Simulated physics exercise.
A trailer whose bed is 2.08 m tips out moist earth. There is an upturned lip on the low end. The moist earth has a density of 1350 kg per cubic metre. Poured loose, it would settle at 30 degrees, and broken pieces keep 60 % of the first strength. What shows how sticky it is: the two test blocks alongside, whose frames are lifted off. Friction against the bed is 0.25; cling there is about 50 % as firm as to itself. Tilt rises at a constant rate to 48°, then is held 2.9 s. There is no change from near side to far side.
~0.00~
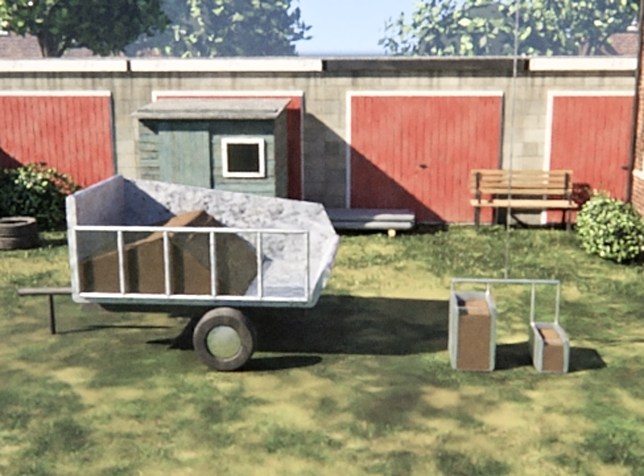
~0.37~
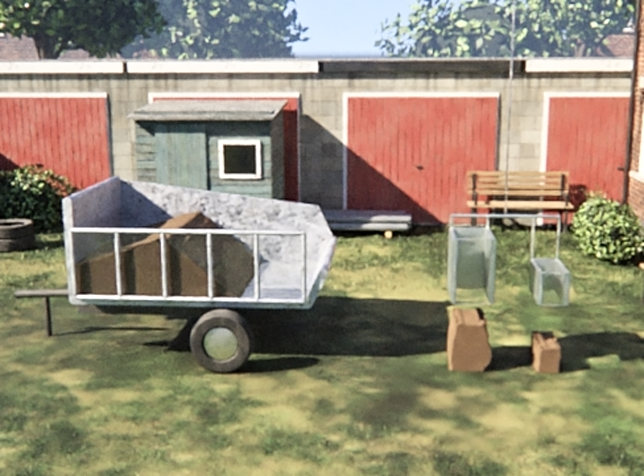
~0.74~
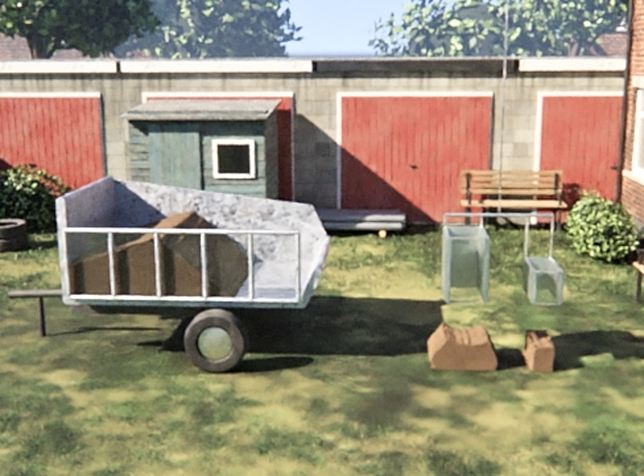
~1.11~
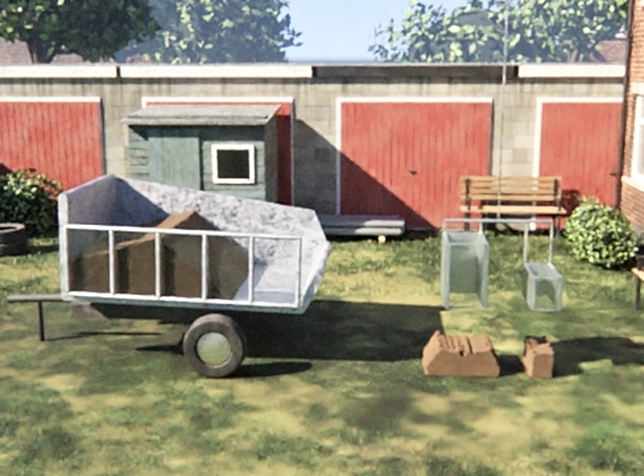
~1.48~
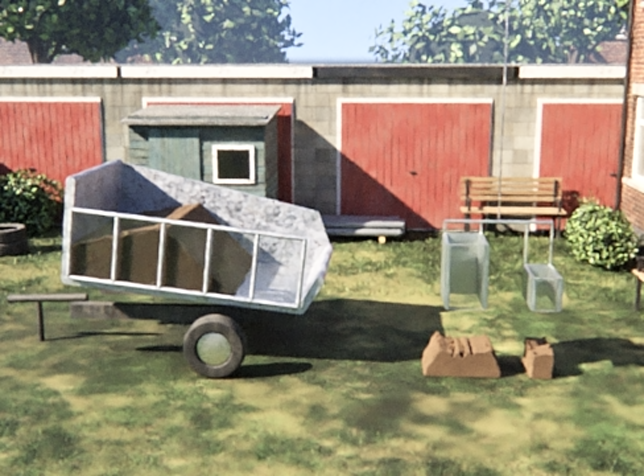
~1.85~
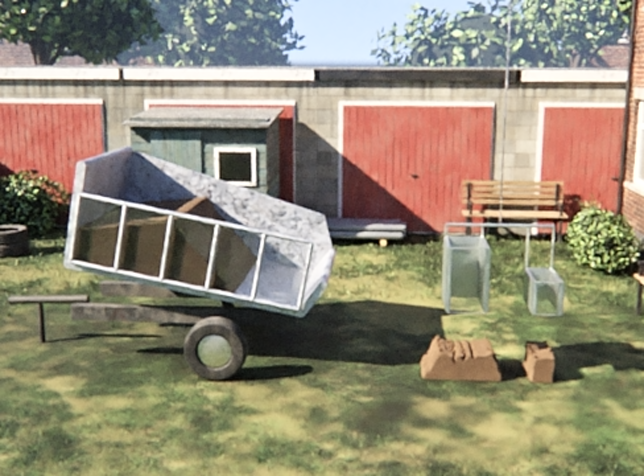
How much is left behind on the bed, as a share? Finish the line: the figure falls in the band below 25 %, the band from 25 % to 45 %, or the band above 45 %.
The figure falls in the band above 45 %.
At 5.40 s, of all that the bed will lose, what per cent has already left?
Close to 60 in a hundred.
After 2.91 s, the tilt is 23 degrees and 100 % is on the bed.
After 4.15 s, the tilt is 38 degrees and 96 % is on the bed.
After 5.40 s, the tilt is 48 degrees and 75 % is on the bed.
After 6.65 s, the tilt is 48 degrees and 59 % is on the bed.
After 8.12 s, the tilt is 48 degrees and 58 % is on the bed.
